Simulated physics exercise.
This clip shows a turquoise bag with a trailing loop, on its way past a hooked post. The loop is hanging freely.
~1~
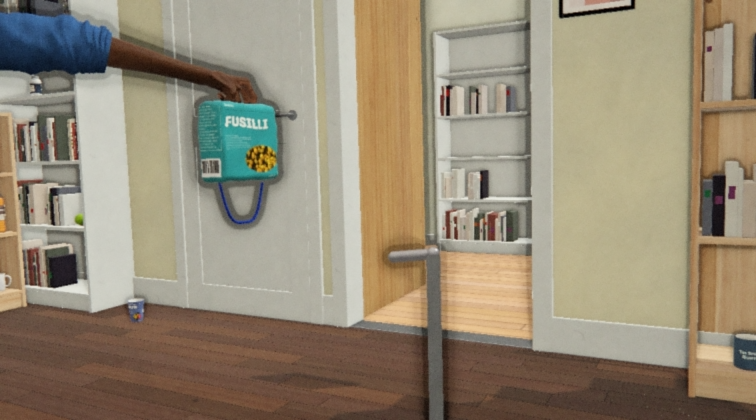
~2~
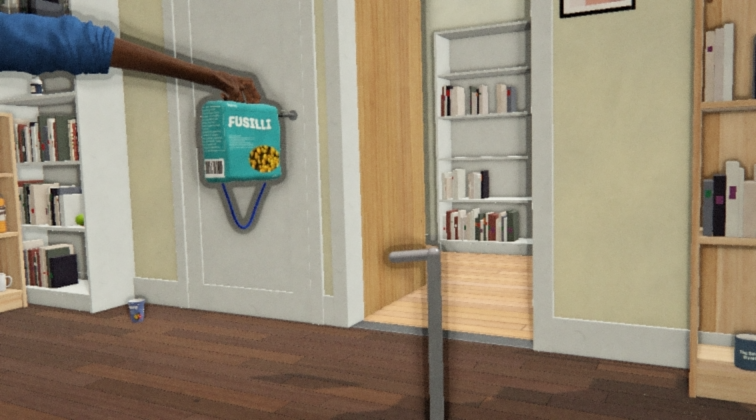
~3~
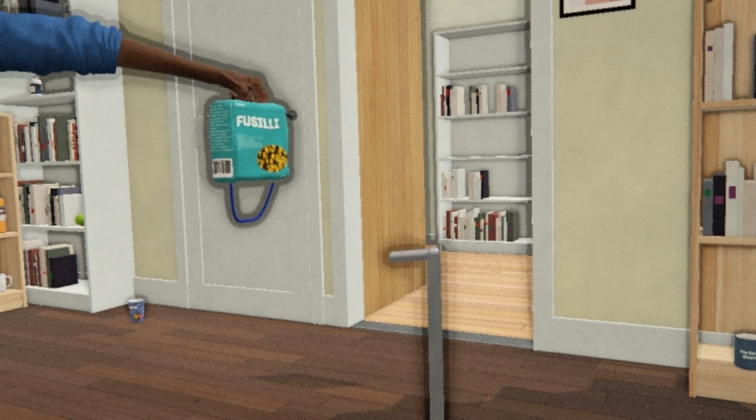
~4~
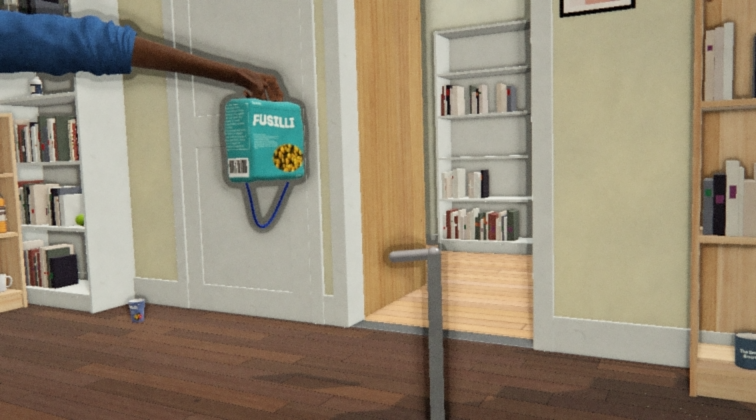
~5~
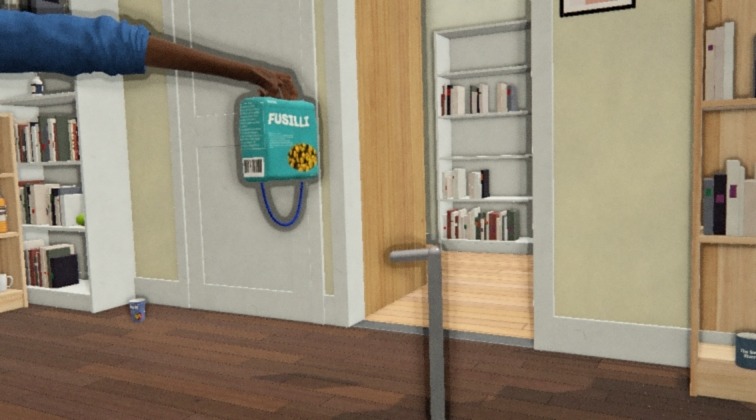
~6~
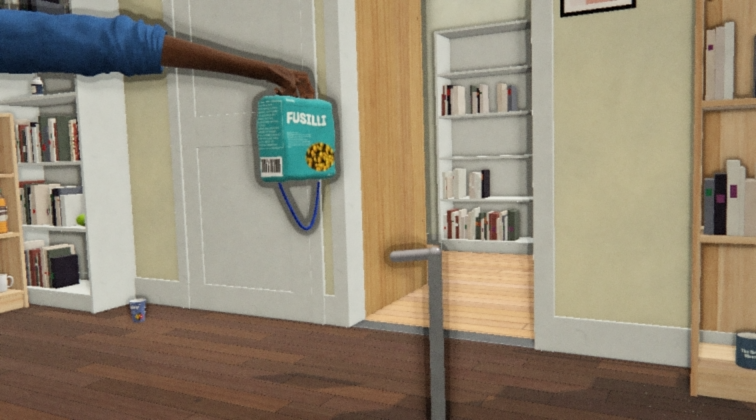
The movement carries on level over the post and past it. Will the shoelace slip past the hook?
Yes, it slips past.
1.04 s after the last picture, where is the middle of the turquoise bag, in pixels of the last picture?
(443, 133).
Then, 0.42 s on from there, bag nearing the post near (352, 137).
Then, 1.04 s on from there, bag over the post near (443, 133).
Then, 1.70 s on from there, bag past the post near (557, 127).
In the end, bag past the post near (593, 125). The turquoise bag comes away clean.
